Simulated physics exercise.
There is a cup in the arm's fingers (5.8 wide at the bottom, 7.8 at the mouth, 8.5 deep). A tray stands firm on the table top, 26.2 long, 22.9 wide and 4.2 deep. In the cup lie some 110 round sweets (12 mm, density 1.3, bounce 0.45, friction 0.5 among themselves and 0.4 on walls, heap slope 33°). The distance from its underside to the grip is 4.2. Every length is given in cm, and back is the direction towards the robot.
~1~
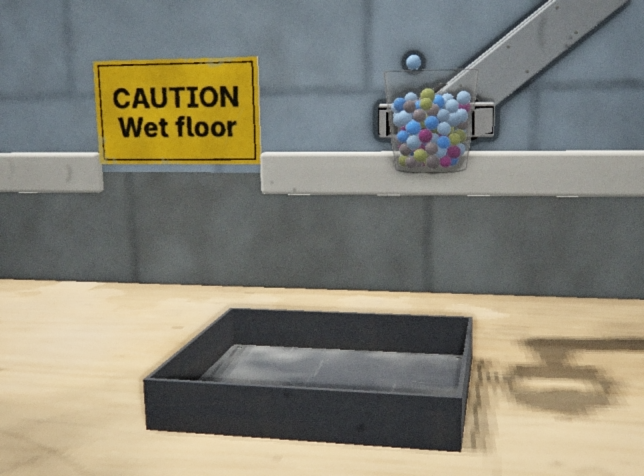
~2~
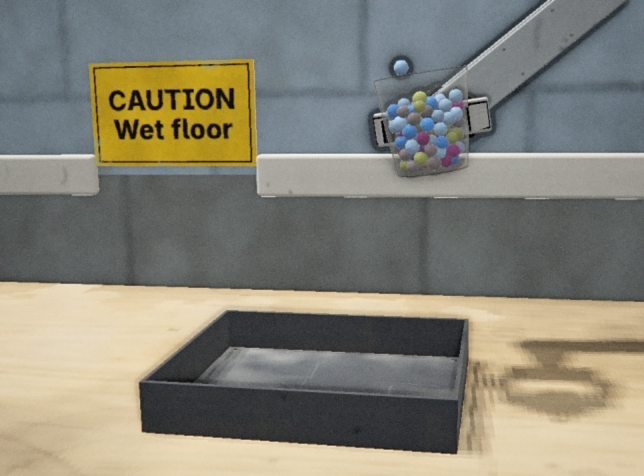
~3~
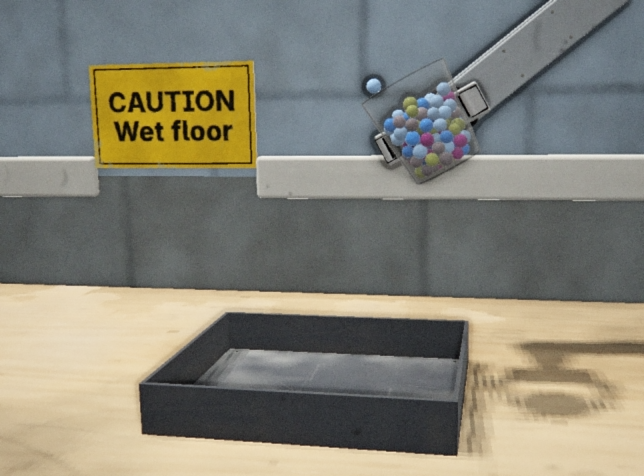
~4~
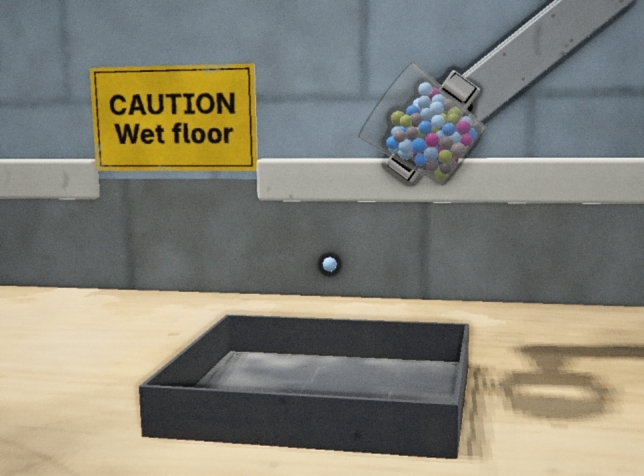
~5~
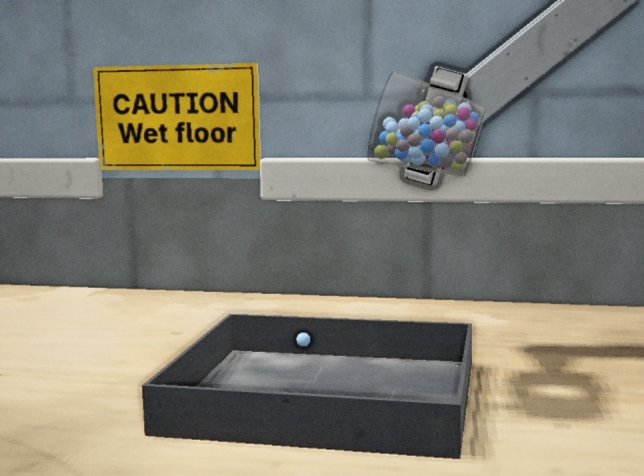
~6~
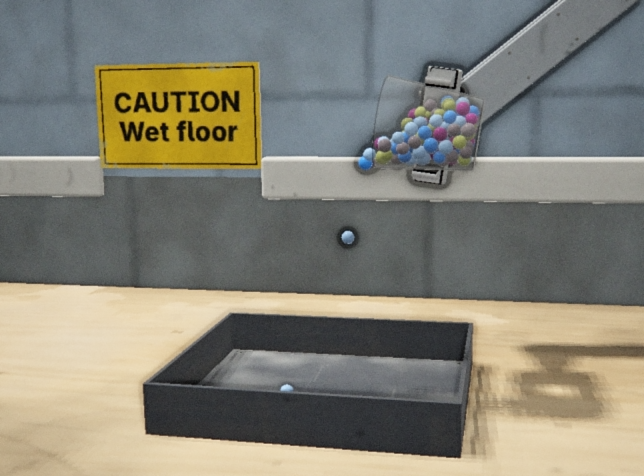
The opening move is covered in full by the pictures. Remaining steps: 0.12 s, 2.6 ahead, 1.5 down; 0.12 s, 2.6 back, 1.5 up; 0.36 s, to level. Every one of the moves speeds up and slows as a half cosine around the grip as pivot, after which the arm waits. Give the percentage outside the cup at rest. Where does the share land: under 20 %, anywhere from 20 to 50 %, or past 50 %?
It lands anywhere from 20 to 50 %.
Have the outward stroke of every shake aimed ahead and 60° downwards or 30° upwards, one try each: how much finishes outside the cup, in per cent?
Roughly 15 per cent, then 45 per cent.
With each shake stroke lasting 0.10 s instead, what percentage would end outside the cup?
That gives about 35 percent.
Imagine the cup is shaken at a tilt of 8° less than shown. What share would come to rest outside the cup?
It would come to roughly 10 per cent.
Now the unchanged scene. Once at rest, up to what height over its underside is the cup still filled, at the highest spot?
About 6.5 cm.
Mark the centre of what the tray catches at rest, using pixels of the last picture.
Around pixel (283, 381).
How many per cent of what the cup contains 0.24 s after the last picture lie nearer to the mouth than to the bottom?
Around 55 in a hundred.
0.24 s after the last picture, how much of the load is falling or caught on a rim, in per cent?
About 15 per cent.
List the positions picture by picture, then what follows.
In the first picture, cup middle at (431, 122), level; upper third of the load around (429, 107), from x 395 to 465, top at y 60; 114 in the cup.
In the second picture, cup middle at (427, 125), tilted 8° forward; upper third of the load around (426, 111), from x 390 to 460, top at y 70.
In the third picture, cup middle at (426, 126), tilted 28° forward; upper third of the load around (431, 113), from x 375 to 465, top at y 85.
In the fourth picture, cup middle at (427, 130), tilted 54° forward; upper third of the load around (430, 116), from x 330 to 470, top at y 90; 113 in the cup, 1 in flight or on a rim.
In the fifth picture, cup middle at (430, 129), tilted 74° forward; upper third of the load around (438, 118), from x 305 to 470, top at y 100; 113 in the cup, 1 in the tray.
In the sixth picture, cup middle at (431, 129), tilted 82° forward; upper third of the load around (447, 118), from x 285 to 470, top at y 100; 112 in the cup, 1 in the tray, 1 in flight or on a rim.
Then, 0.24 s after the last picture, tilted 82° forward, highest piece 26 above the table; 91 in the cup, 6 in the tray, 17 in flight or on a rim.
Then, 0.48 s after the last picture, tilted 21° forward, highest piece 29 above the table; 79 in the cup, 33 in the tray, 2 in flight or on a rim.
Then, 0.80 s after the last picture, level, highest piece 28 above the table; 79 in the cup, 35 in the tray.
Then, 1.85 s after the last picture, level, highest piece 28 above the table; 79 in the cup, 35 in the tray.
Final count, 79 in the cup, 35 in the tray. That is 31 % outside the cup.
